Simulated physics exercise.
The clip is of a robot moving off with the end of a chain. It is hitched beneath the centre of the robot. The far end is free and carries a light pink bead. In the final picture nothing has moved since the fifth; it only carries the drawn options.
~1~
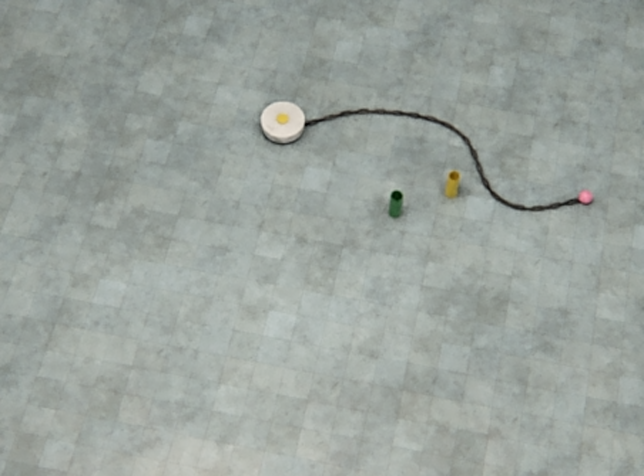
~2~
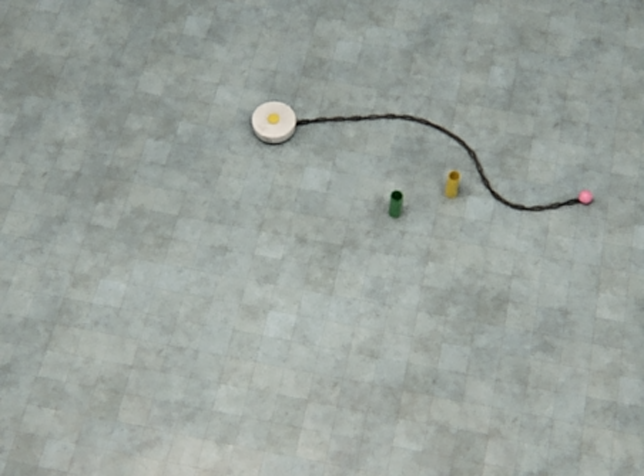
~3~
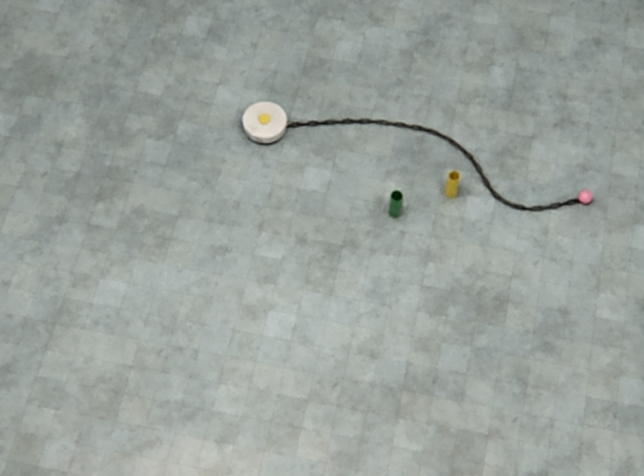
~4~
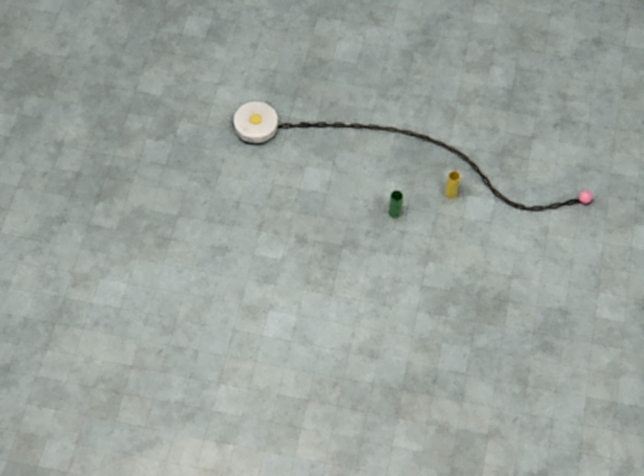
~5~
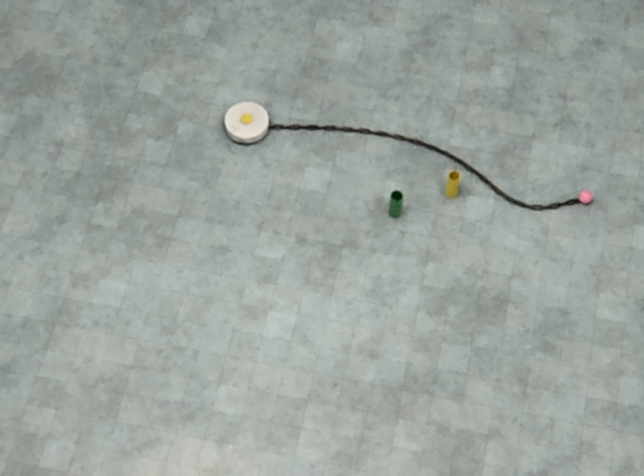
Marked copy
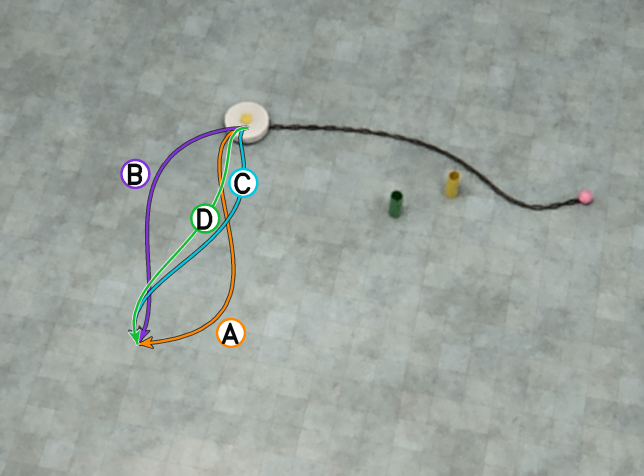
A round white robot with a yellow centre sits at the upper left of a mottled grey-green tiled floor, seen from above at a slant by a still camera. A dark chain curves from it to a light pink bead at the right, passing above a green post and a yellow post. The robot slides slowly left, drawing the chain's bend flatter and closer to the yellow post, while the bead and posts stay still.
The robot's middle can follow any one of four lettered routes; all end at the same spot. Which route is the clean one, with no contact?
B.
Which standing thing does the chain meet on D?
The yellow post.
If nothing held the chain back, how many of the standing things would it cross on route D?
It sweeps one.
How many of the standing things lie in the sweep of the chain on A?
Two.
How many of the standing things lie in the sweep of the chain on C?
It sweeps two.
On the copy, A from (247, 128) via (232, 245) to (140, 344); B from (247, 128) via (149, 205) to (140, 341); C from (247, 128) via (212, 238) to (137, 342); D from (247, 128) via (196, 231) to (138, 344).
On B. First, robot (158, 169), middle of the chain (342, 157), free end (519, 187).
Then, robot (148, 265), middle of the chain (307, 178), free end (485, 179).
Finally, robot (137, 340), middle of the chain (280, 222), free end (449, 174); nothing has been touched.
By contrast, A meets the yellow post and green post; C meets the yellow post and green post; D meets the yellow post.
